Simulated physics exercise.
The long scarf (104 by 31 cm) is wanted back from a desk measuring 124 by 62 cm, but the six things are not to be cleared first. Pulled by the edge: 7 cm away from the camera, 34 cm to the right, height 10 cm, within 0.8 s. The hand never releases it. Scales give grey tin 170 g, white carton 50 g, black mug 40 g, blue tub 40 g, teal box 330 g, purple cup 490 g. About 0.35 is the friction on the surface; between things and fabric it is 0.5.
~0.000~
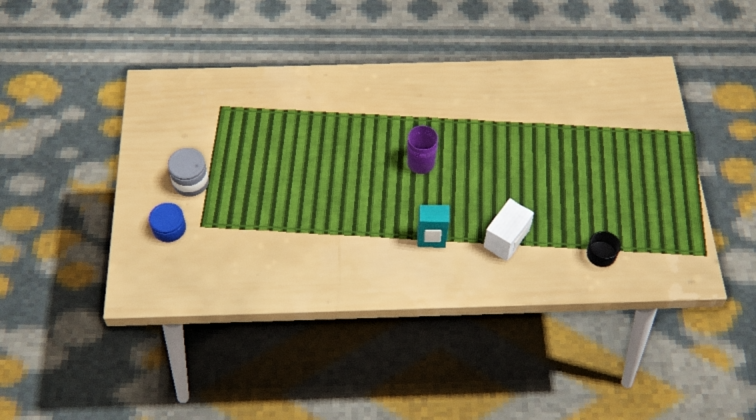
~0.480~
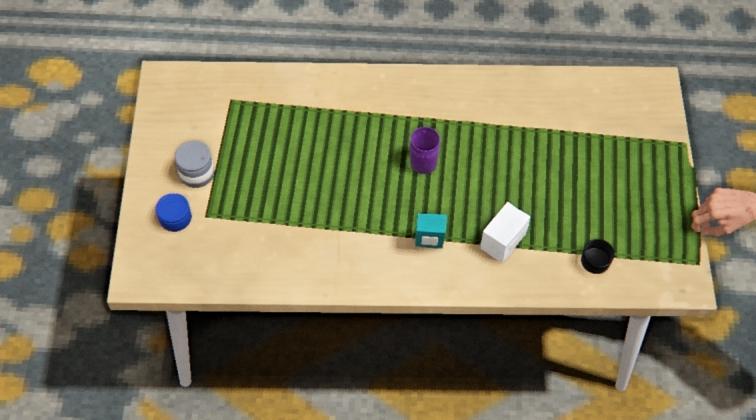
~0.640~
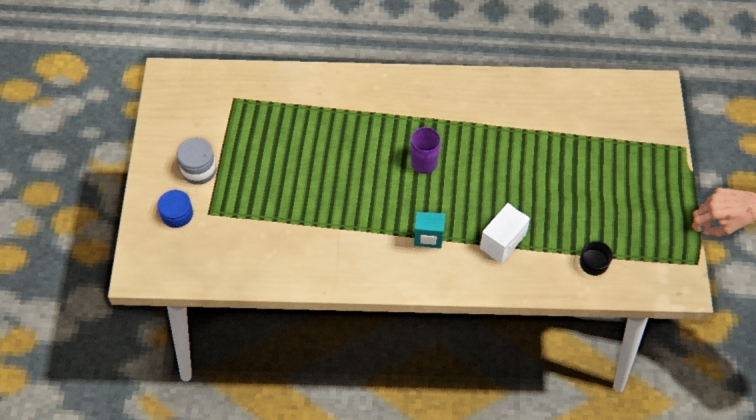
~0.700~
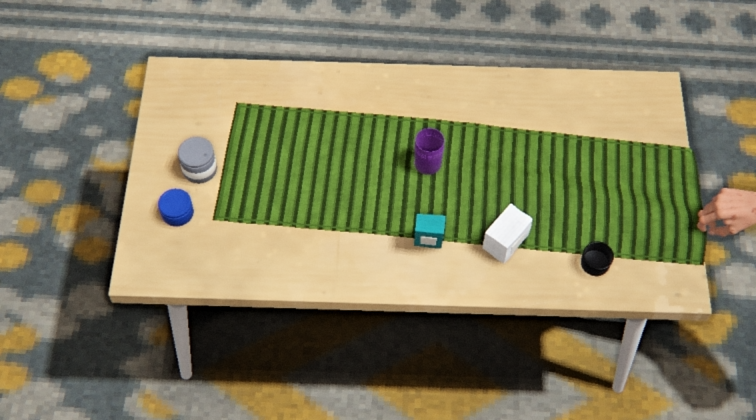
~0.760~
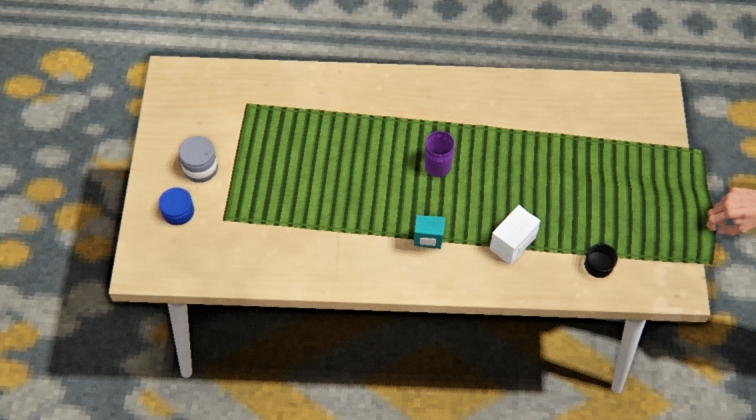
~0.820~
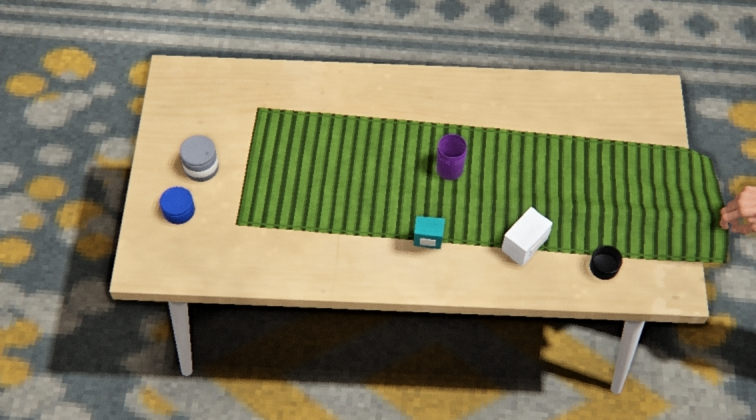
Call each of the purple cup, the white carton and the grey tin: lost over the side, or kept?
Calls: Purple cup kept; white carton kept; grey tin kept.
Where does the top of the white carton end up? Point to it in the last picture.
The top ends up close to (663, 225) in the last picture.
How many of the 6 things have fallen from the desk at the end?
Total: 0.
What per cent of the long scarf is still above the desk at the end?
I'd say close to 65 per cent of it.
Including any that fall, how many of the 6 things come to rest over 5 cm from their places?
I make it 4.
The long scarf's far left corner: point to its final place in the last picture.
In the final picture you'd find it somewhere near (374, 138).
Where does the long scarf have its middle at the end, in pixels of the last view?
(611, 202) or thereabouts.
At 1.0 s, 85 % of the long scarf is still over the top; purple cup 14 cm off its start, white carton 14 cm off its start, black mug 5 cm off its start.
At 1.1 s, 75 % of the long scarf is still over the top; purple cup 24 cm off its start, white carton 23 cm off its start, black mug 7 cm off its start.
At 1.3 s, 70 % of the long scarf is still over the top; purple cup 32 cm off its start at (577, 164), white carton 31 cm off its start at (651, 225), black mug 10 cm off its start at (643, 267).
At 1.4 s, 65 % of the long scarf is still over the top; purple cup 35 cm off its start, white carton 33 cm off its start, teal box on its side, 10 cm off its start.
At 3.0 s, 65 % of the long scarf is still over the top; purple cup 35 cm off its start at (589, 165), white carton 33 cm off its start at (663, 225), grey tin 0 cm off its start at (197, 149), teal box on its side, 10 cm off its start at (440, 278).
